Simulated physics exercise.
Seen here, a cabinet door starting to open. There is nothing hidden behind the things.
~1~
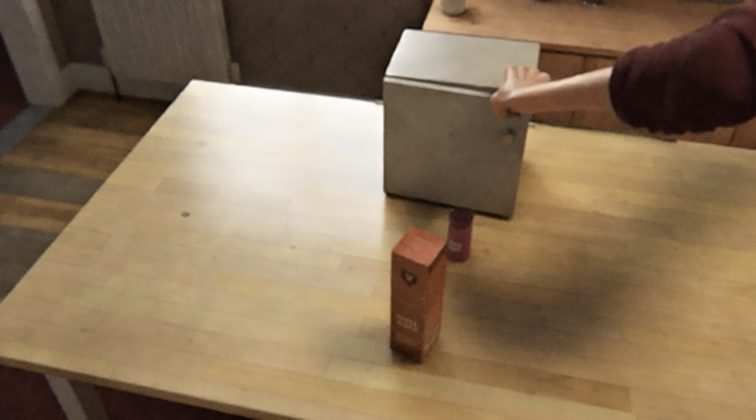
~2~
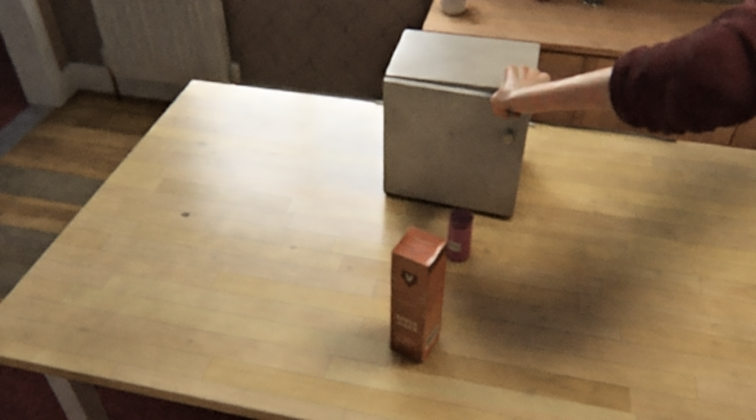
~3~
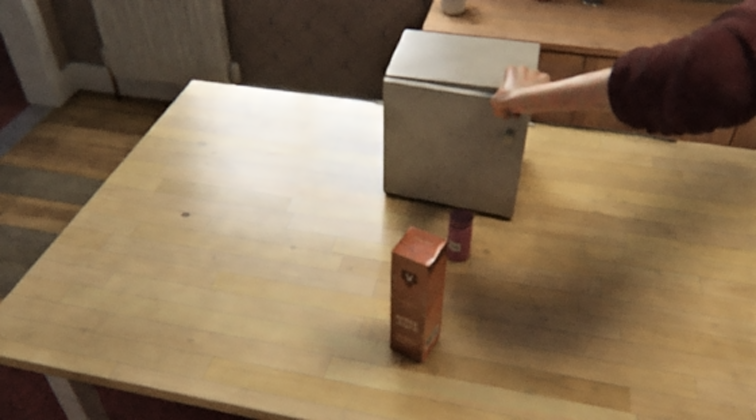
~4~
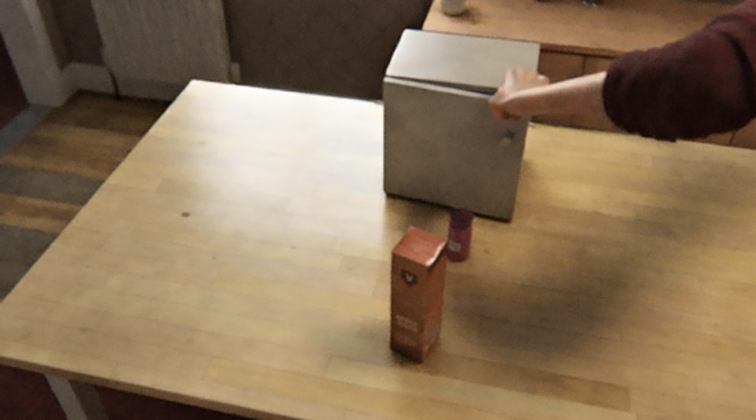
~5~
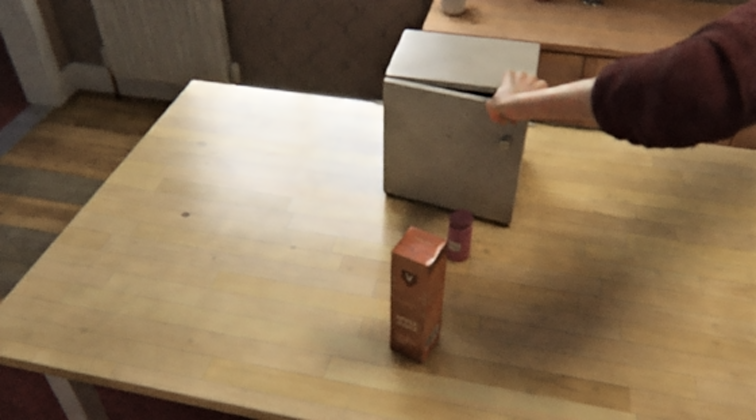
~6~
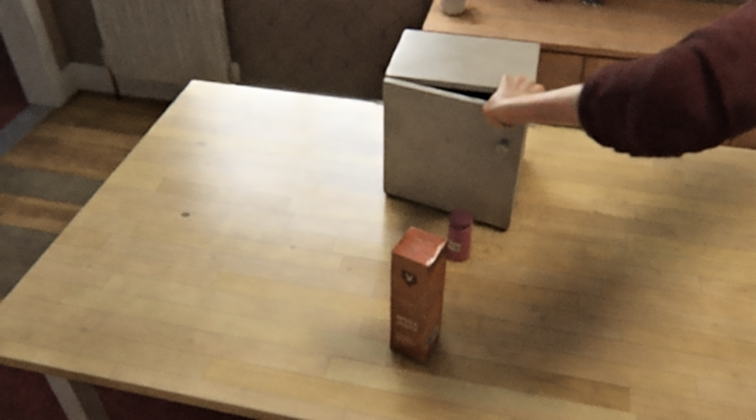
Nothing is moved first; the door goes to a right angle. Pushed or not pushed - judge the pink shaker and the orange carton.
Pink shaker: Pushed; orange carton: Not pushed.
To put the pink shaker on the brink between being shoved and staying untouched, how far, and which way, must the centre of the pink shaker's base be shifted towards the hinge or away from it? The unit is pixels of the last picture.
32 pixels right, roughly.
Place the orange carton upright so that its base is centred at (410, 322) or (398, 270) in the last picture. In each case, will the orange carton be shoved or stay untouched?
Per try: It avoids any contact, then takes a hit.
Then, 1.02 s after the last picture, door 54° open; pink shaker moved well along near (421, 256); orange carton at rest near (417, 298).
At rest, the pink shaker gets shoved, near (339, 262); the orange carton stays untouched, near (417, 298).
